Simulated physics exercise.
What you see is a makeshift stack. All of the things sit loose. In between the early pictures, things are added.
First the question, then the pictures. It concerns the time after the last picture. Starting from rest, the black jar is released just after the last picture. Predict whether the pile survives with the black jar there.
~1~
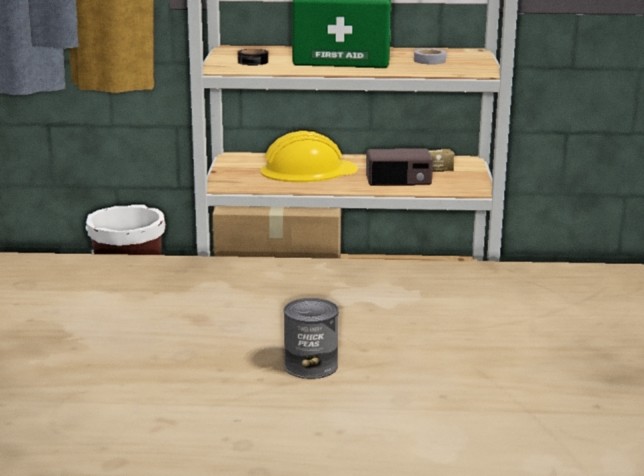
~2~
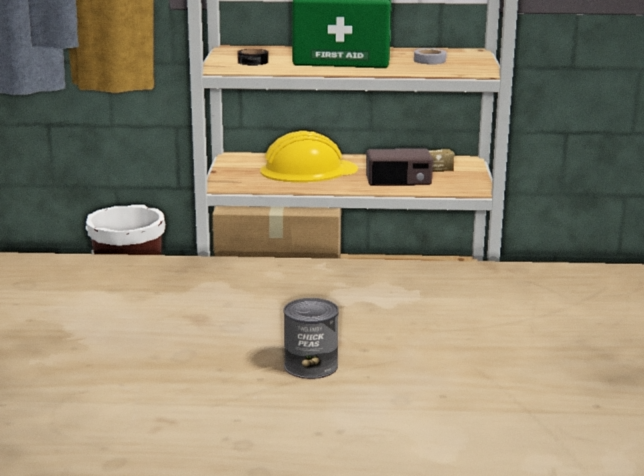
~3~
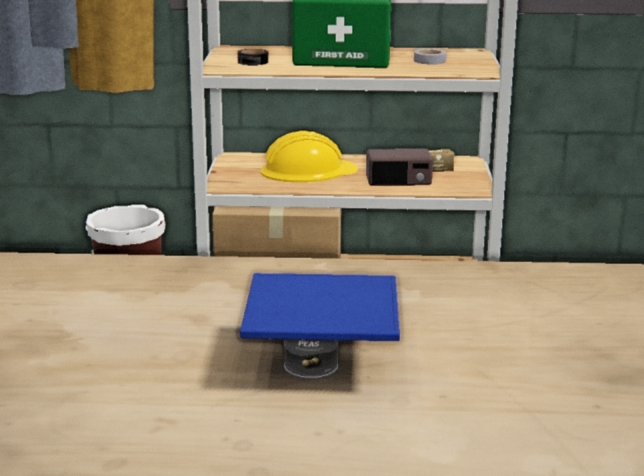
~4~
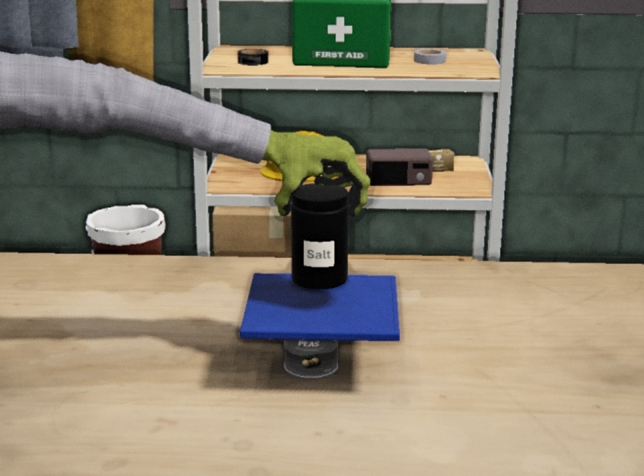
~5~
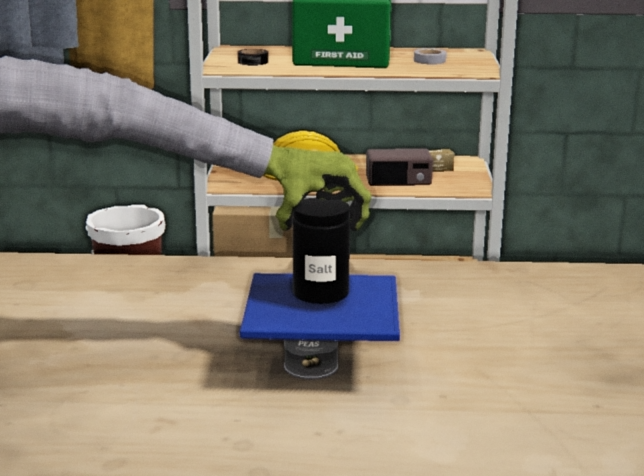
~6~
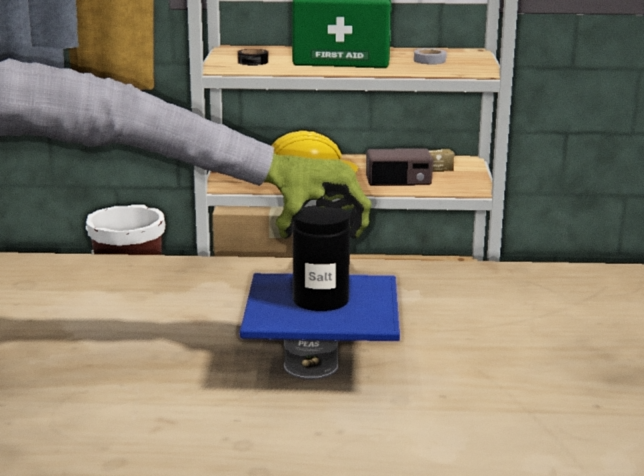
The tower remains standing.
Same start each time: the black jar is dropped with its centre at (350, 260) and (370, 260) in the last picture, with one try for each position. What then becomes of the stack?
It tips over first and tips over second.
Then, 0.30 s on from there, no change.
Then, 0.70 s on from there, black jar resting near (321, 258).
In the end, all 3 unmoved. At the end, from the last picture's camera, black jar near (321, 258). The stack keeps its balance.
